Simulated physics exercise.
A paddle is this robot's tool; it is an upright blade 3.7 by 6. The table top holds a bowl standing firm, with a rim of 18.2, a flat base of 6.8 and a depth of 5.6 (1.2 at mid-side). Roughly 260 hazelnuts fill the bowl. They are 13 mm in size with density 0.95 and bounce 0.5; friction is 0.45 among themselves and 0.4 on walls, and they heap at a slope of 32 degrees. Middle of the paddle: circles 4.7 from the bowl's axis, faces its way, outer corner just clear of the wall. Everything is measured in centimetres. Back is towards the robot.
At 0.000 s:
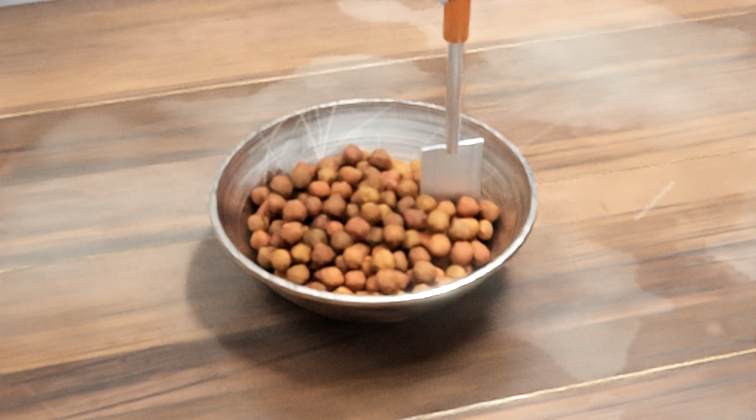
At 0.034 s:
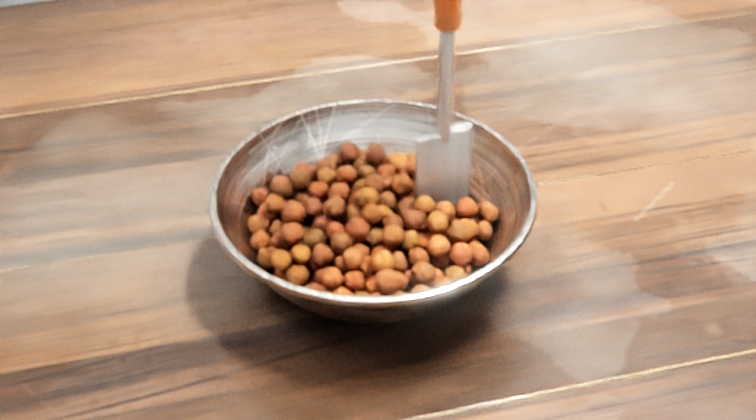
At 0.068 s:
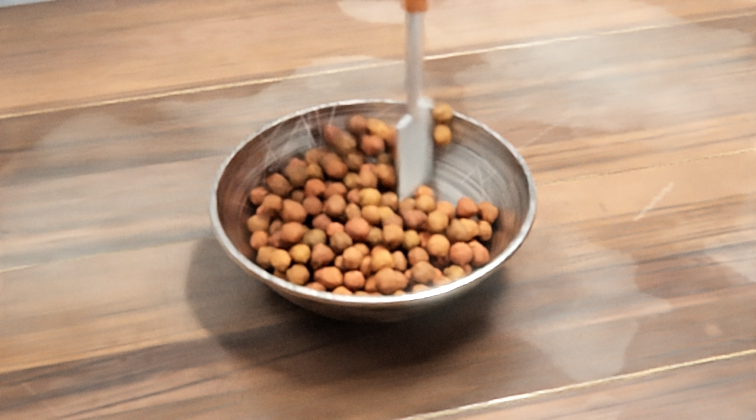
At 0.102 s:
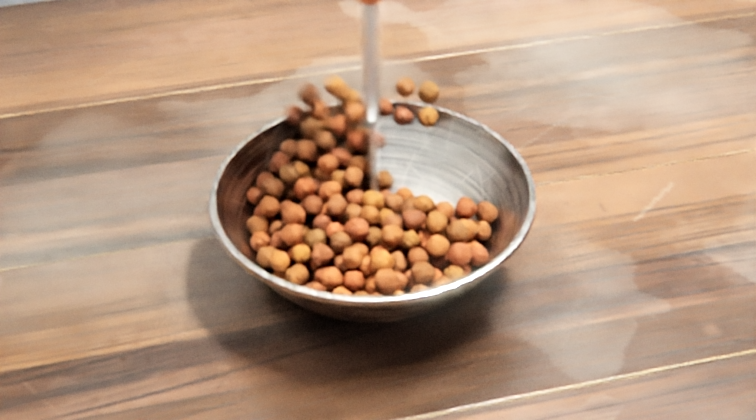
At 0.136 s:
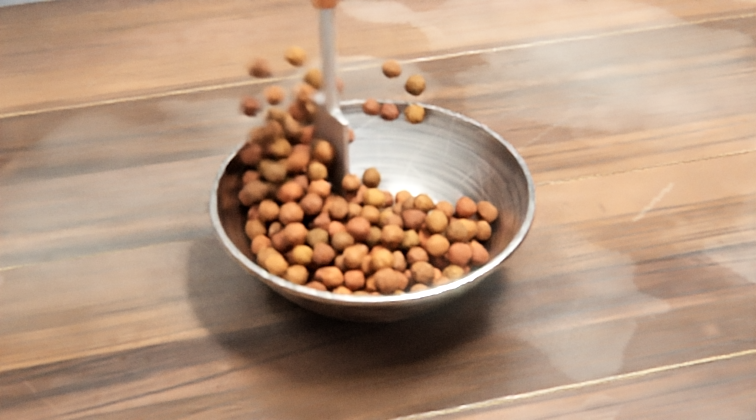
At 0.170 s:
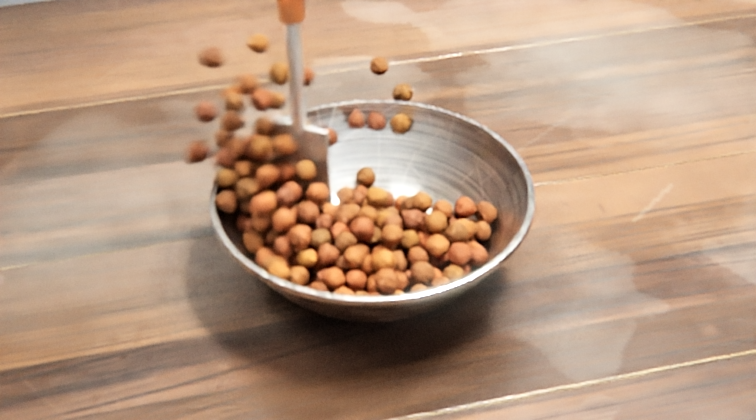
At first, an orange-handled paddle stands at the right side of a metal bowl heaped with round brown nuts on a wooden table. It sweeps leftward along the back of the bowl, pushing nuts into a pile at the left and flinging several into the air above the rim.
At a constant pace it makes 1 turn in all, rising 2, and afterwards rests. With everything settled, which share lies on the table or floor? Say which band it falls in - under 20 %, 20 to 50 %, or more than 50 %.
It falls between 20 and 50 %.
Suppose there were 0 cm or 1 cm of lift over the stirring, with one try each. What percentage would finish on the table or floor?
Some 40 and some 40 per cent.
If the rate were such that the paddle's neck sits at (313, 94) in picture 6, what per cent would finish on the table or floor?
It works out to roughly 25 percent.
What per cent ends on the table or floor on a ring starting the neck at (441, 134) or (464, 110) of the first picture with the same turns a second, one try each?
First try about 30 per cent, second try about 25 per cent.
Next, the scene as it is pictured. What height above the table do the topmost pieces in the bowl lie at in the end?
Measured height: Some 5.0 cm.
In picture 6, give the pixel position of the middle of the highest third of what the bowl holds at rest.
Roughly pixel (409, 220).
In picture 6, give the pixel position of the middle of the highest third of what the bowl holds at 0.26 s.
Centre of upper third: Approx. (351, 250) px.
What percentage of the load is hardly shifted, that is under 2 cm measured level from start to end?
Near 30 per cent of the pieces.
After 0.26 s, 221° round, highest piece 11 above the table; 223 in the bowl, 6 on the table or floor, 33 in flight or on the tool.
After 0.34 s, 301° round, highest piece 9 above the table; 206 in the bowl, 37 on the table or floor, 19 in flight or on the tool.
After 0.58 s, 0° round, highest piece 5 above the table; 188 in the bowl, 74 on the table or floor.
After 1.28 s, 0° round, highest piece 4 above the table; 188 in the bowl, 74 on the table or floor.
At rest, 188 in the bowl, 74 on the table or floor. That is 28 % on the table or floor.
